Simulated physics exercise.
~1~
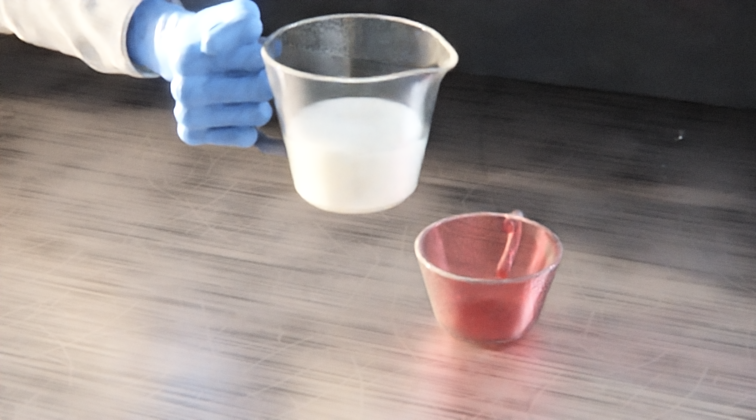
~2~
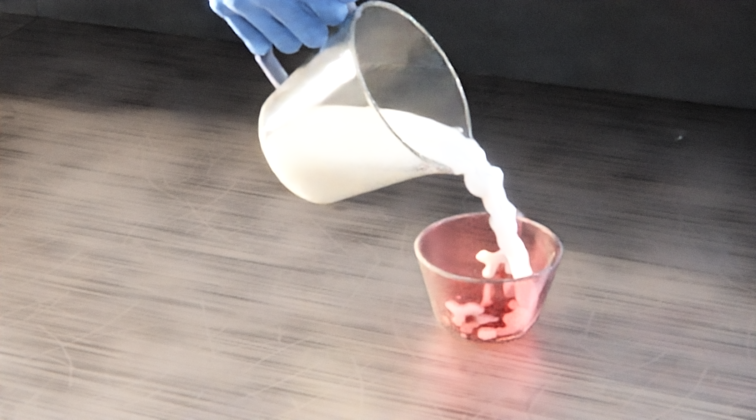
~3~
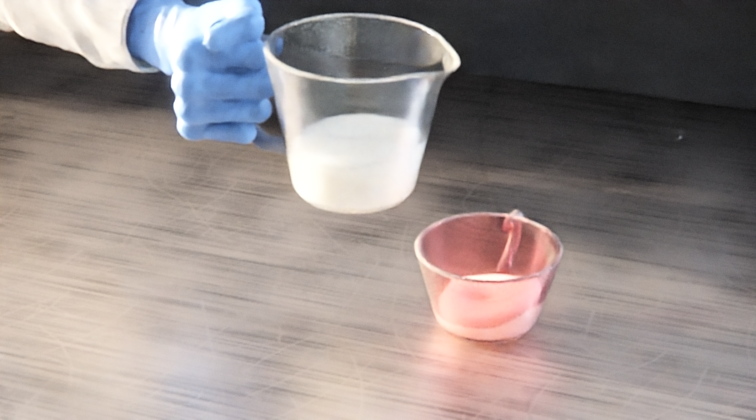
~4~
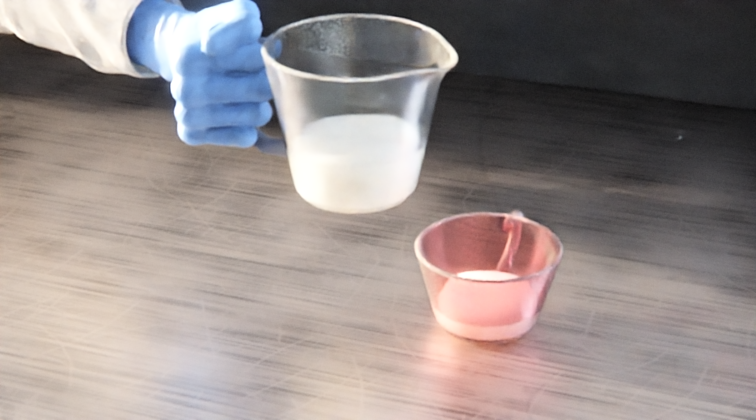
A clear measuring jug of milk, held by a blue-gloved hand, tipped to the right and poured a white stream into an empty reddish cup on the counter, then swung back upright, leaving some milk in both the cup and the jug.
